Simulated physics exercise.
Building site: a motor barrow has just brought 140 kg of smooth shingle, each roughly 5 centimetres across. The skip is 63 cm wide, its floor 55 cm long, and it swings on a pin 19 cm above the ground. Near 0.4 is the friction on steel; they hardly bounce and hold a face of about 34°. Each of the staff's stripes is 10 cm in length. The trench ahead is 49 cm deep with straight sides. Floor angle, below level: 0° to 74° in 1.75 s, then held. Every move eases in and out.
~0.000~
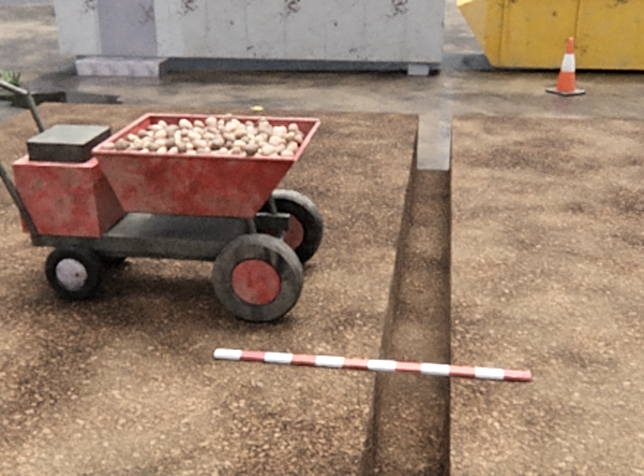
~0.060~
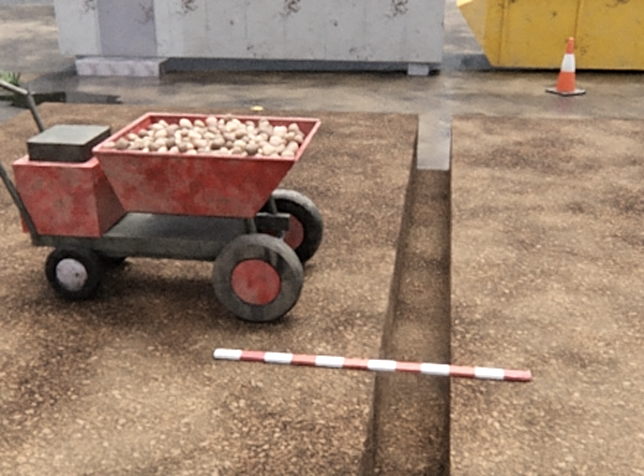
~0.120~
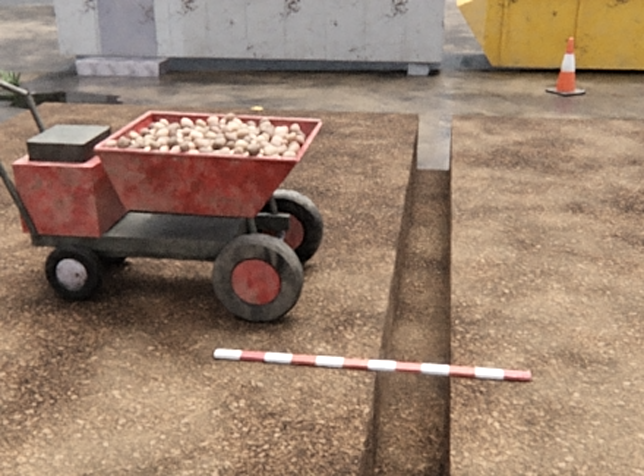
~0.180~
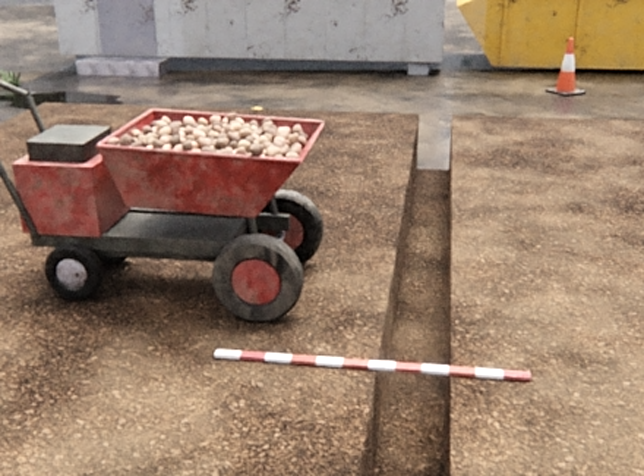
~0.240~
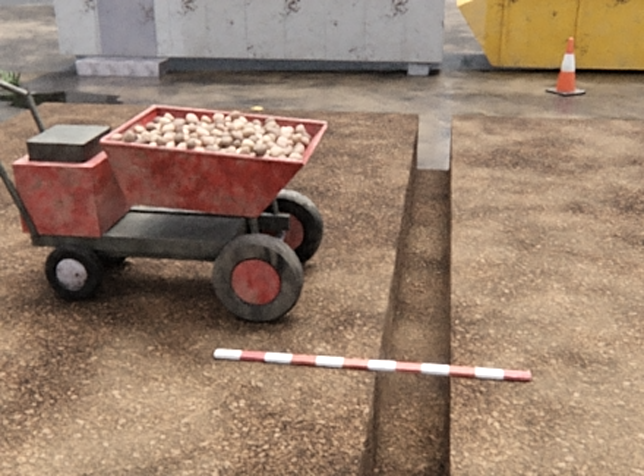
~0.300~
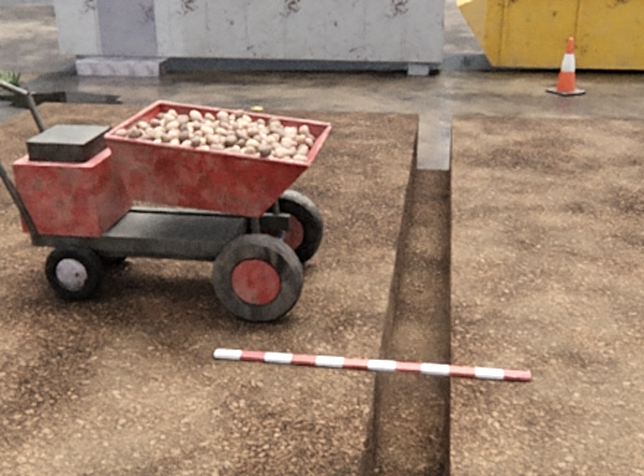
The footage shows a red motor barrow loaded with smooth, rounded stones standing left of a narrow trench, behind a red-and-white striped staff. The skip shifts slightly to the right and tilts gently forward while the wheels stay still.
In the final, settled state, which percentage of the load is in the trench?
74 per cent is in the trench.
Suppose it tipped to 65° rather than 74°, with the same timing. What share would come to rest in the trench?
Roughly 80%.
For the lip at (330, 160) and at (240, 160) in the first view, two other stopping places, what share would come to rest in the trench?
Around 40 and then 80 percent.
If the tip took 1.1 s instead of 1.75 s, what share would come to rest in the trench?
Something close to 70 per cent.
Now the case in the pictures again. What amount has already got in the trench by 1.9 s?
45 per cent or so by then.
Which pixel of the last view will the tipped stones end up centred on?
(429, 368).
After 1.3 s the floor is at 62°; 94 % in the skip, 6 % in the trench; the foremost stones are at (428, 277).
After 1.9 s the floor is at 74°; 31 % in the skip, 47 % in the trench, 22 % past the trench; the foremost stones are at (574, 301).
After 2.2 s the floor is at 74°; 10 % in the skip, 64 % in the trench, 27 % past the trench; the foremost stones are past the picture's edge.
After 4.2 s the floor is at 74°; 0 % in the skip, 74 % in the trench, 26 % past the trench; the foremost stones are past the picture's edge.
